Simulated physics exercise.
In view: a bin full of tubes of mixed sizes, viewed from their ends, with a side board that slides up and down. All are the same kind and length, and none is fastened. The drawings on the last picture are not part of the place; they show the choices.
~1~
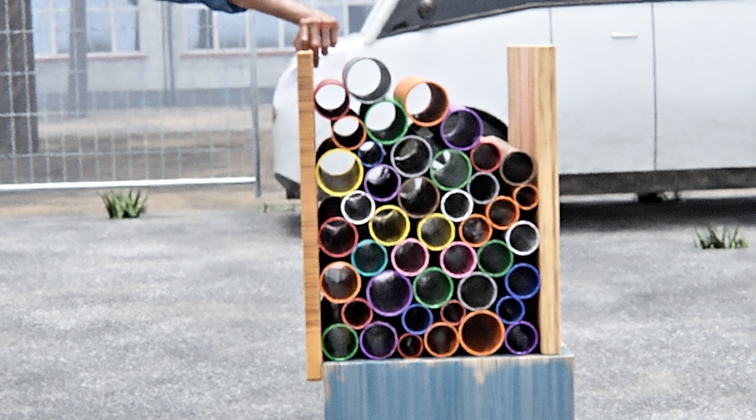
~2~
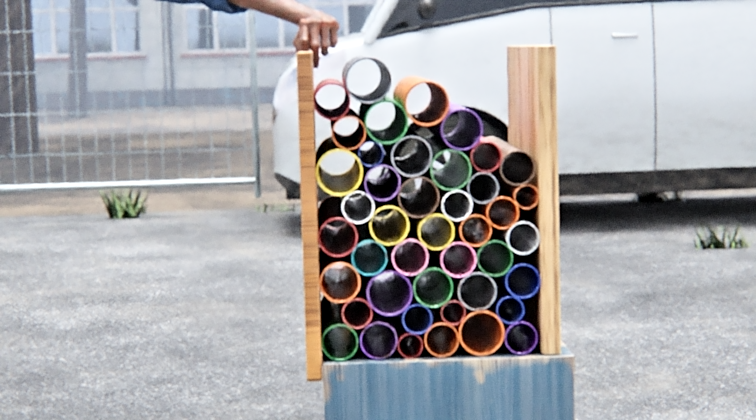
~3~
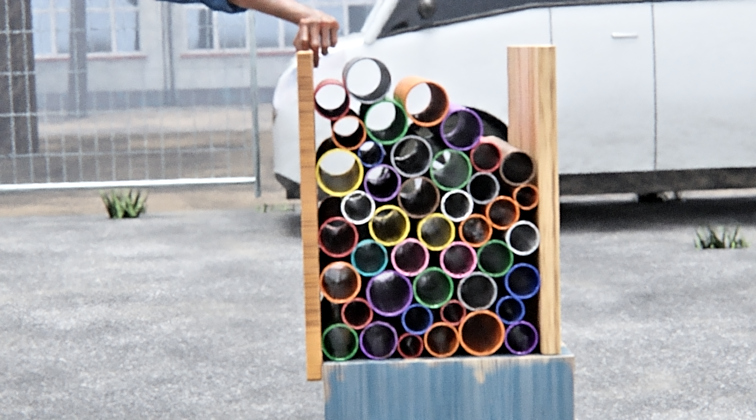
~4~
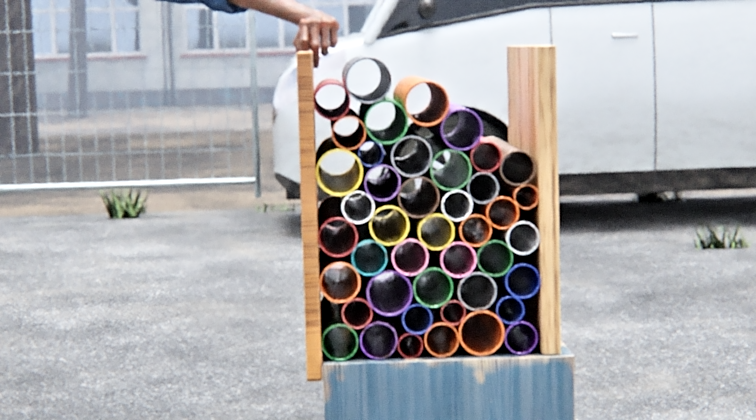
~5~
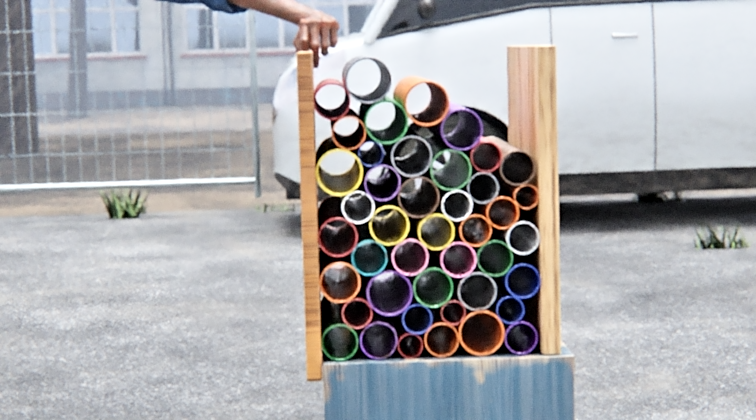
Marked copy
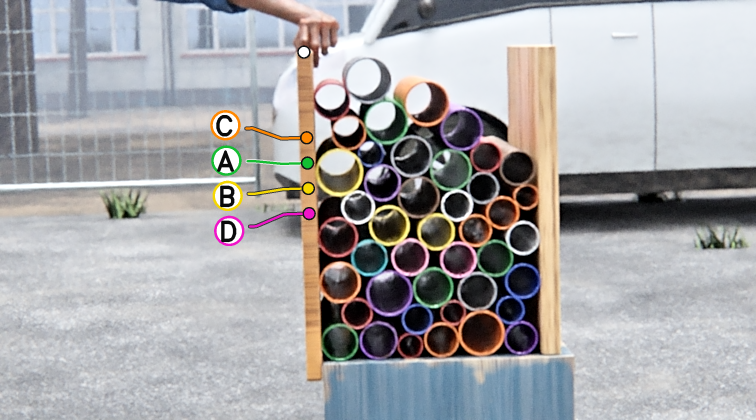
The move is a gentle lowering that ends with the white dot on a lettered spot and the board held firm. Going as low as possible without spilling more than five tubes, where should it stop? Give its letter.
No lower than D.
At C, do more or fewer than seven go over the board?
At C, fewer than seven.
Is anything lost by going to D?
Yes.
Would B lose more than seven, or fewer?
Fewer than seven.
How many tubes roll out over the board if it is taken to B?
The count is two.
On the marked copy, A at (308, 163); B at (308, 189); C at (307, 138); D at (309, 214); the white dot at (304, 52).
With D. Early on, top of the board (314, 121).
Further on, top of the board (317, 199).
At the end, top of the board (317, 213), two out over the board.
As for the rest, A two out over the board; B two out over the board; C two out over the board.
